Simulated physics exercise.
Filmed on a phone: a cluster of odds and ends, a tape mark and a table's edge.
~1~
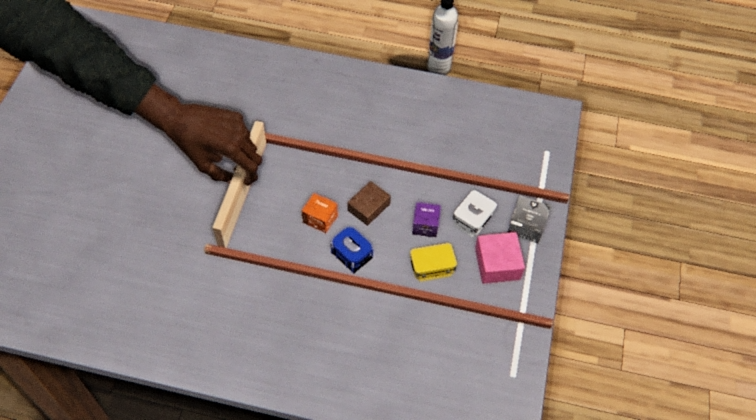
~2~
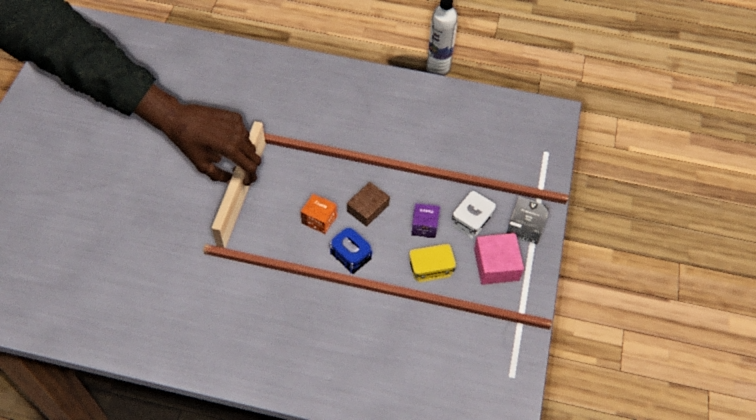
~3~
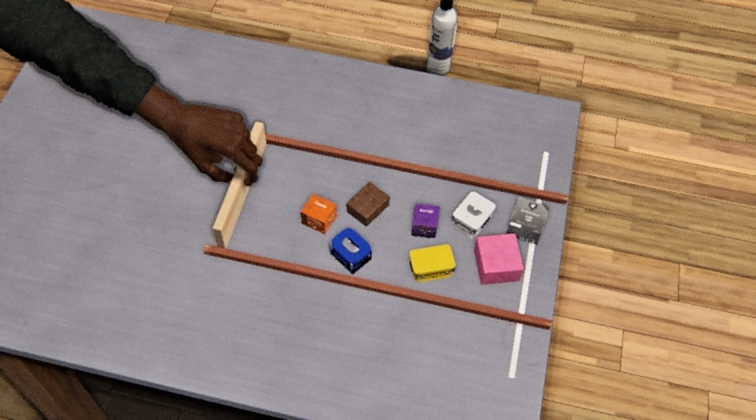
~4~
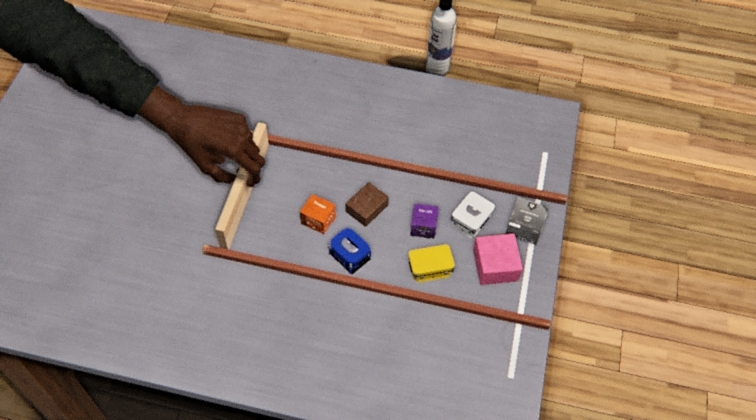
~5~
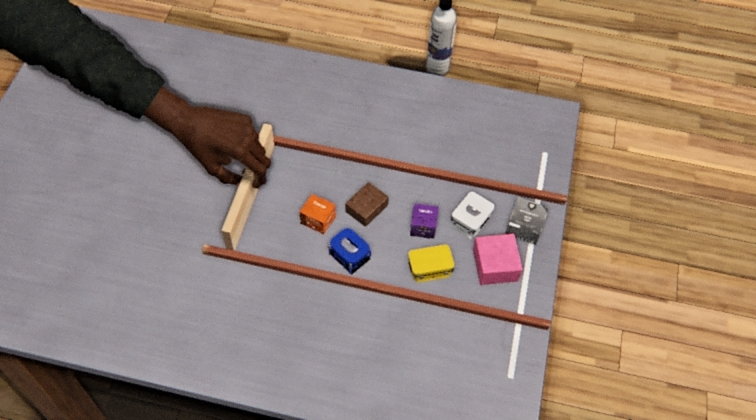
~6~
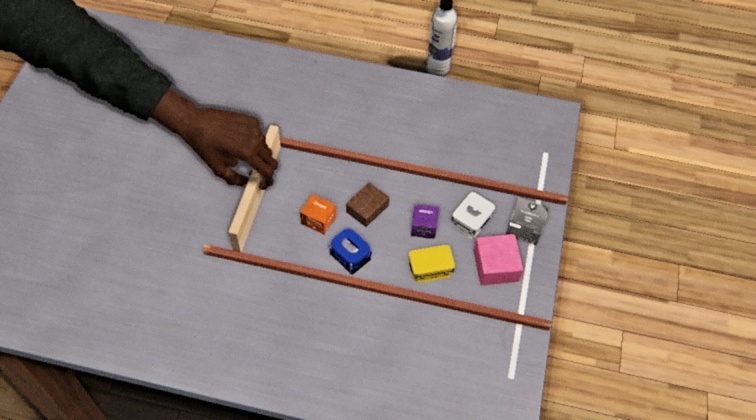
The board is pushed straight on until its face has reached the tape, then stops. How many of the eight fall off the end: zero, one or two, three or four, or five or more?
Outcome: The number that fall off is five or more.
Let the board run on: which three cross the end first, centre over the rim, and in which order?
They are the grey box, then the pink block, then the white case.
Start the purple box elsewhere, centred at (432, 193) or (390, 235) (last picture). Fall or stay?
In that order, it stays on; comes down.
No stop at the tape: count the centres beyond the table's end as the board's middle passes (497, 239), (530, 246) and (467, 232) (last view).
In that order 2, 5 and 0.
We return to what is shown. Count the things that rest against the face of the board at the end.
That makes 3.
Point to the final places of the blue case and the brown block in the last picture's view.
First (538, 299), then (548, 236).
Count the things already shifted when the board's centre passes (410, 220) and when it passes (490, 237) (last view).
By then 6, and 8.
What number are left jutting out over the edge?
0 of them.
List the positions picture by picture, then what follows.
Grey box (529, 220); pink block (499, 258); white case (474, 214); board (241, 183); tape (532, 255), in the first frame.
Pink block (498, 259); orange box (319, 214), in the second frame.
White case (473, 216); yellow case (432, 264), in the third frame.
Grey box (527, 221); brown block (367, 205), in the fourth frame.
Pink block (497, 259); board (250, 186), in the fifth frame.
Grey box (528, 221); pink block (498, 260); white case (473, 216); board (256, 188); tape (530, 256), in the sixth frame.
Soon after, none off yet; grey box at rest near (528, 221); pink block at rest near (498, 260); white case at rest near (473, 216).
Then, none off yet; grey box moved a little near (539, 221); pink block moved a little near (517, 260); white case moved about its own width near (506, 218).
By the end, the number that fall off is five or more; fallen, purple box, yellow case, white case, pink block and grey box.
